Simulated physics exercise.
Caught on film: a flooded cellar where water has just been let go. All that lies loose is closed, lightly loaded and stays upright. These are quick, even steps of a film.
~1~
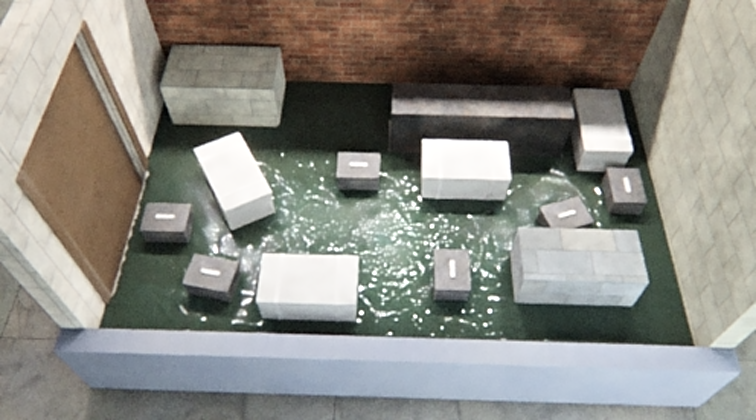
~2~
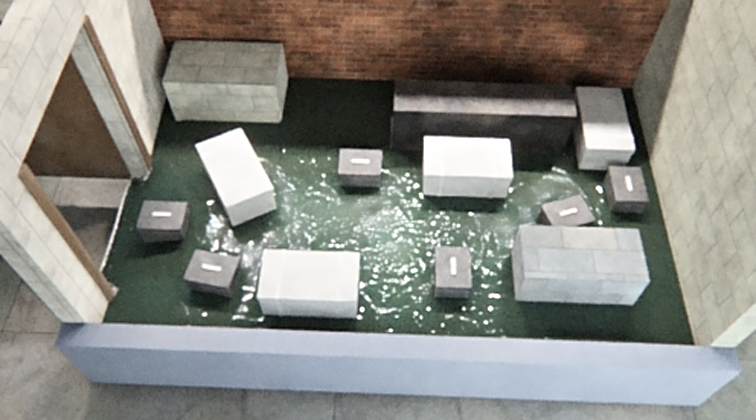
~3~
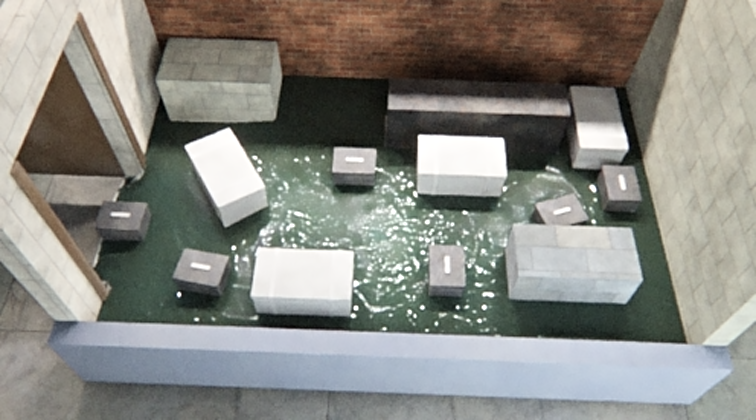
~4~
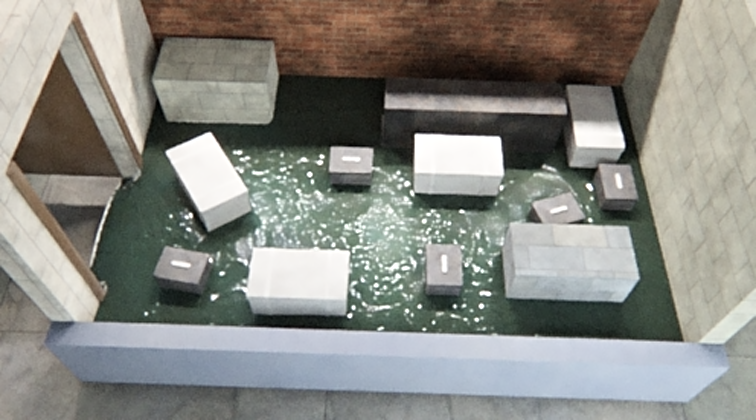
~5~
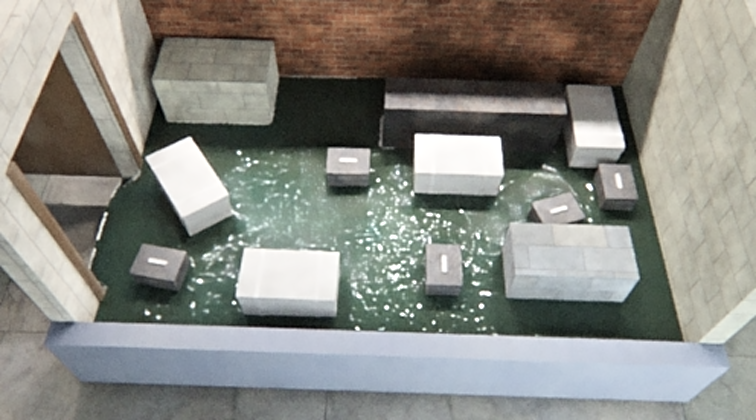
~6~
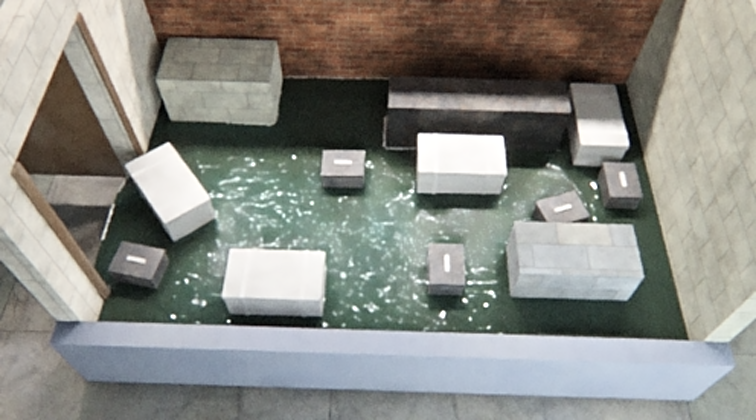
A brown door on the left opened onto a flooded room, and a small grey box drifted out through the gap, followed by another grey box and two white blocks sliding left toward the doorway.
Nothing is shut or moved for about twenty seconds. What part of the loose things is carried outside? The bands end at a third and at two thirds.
Share: Two thirds or more.
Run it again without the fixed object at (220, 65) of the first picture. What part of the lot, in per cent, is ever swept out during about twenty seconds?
Close to 70 %.
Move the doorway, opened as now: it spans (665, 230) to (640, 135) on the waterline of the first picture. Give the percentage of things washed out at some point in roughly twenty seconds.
Near 60 in a hundred.
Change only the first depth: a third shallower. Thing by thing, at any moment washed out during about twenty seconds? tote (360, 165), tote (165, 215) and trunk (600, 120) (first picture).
In turn: Out, out, no.
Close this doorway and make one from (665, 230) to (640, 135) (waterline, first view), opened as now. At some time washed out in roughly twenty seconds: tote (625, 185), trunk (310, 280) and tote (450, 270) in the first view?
As listed: Gone, left behind, gone.
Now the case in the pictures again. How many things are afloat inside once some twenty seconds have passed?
2 of them.
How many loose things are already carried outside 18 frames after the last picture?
5 of them.
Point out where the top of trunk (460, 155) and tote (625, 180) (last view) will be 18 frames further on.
Roughly at (285, 186) and (553, 193).
A moment on, 3 of 10 are out; 7 afloat.
Next, 5 of 10 are out; 5 afloat.
Later, 7 of 10 are out; 3 afloat.
In the end, 8 of 10 are out; 2 afloat.
